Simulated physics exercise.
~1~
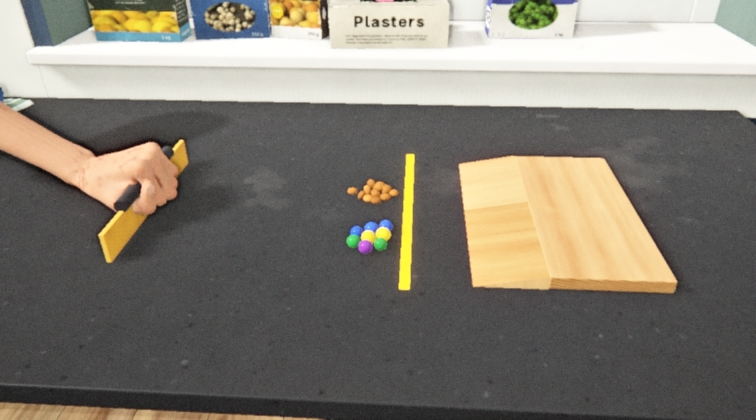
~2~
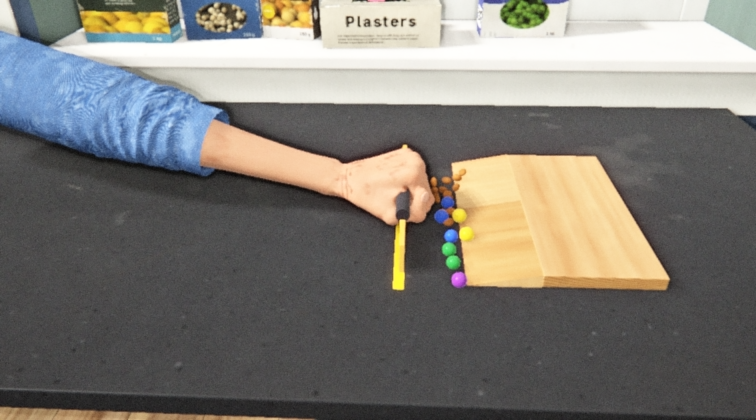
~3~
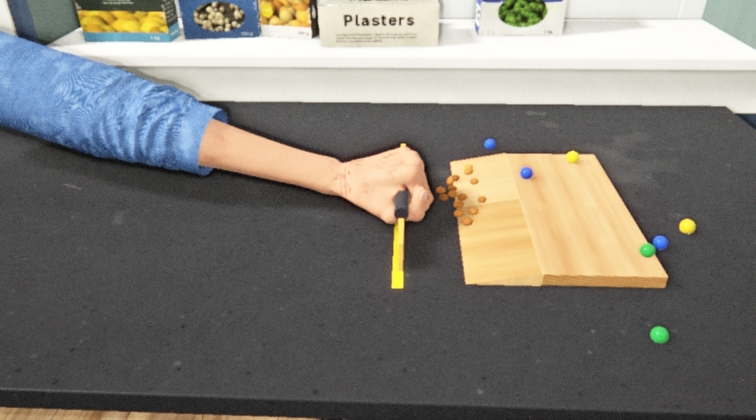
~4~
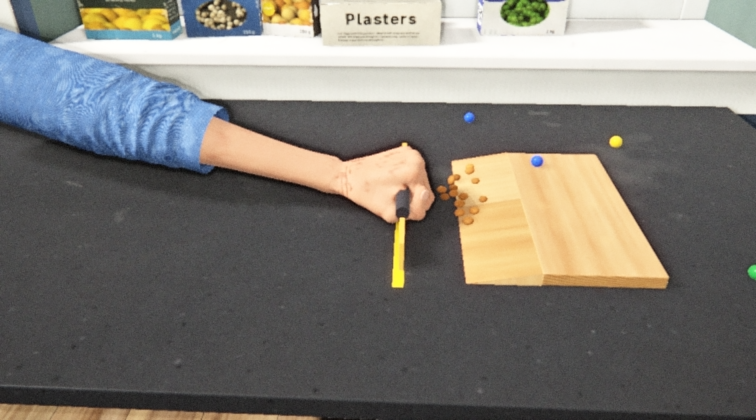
On a dark countertop, a hand sweeping a scraper right to yellow tape, coloured balls scattering past a wooden ramp, brown bits stalling low.
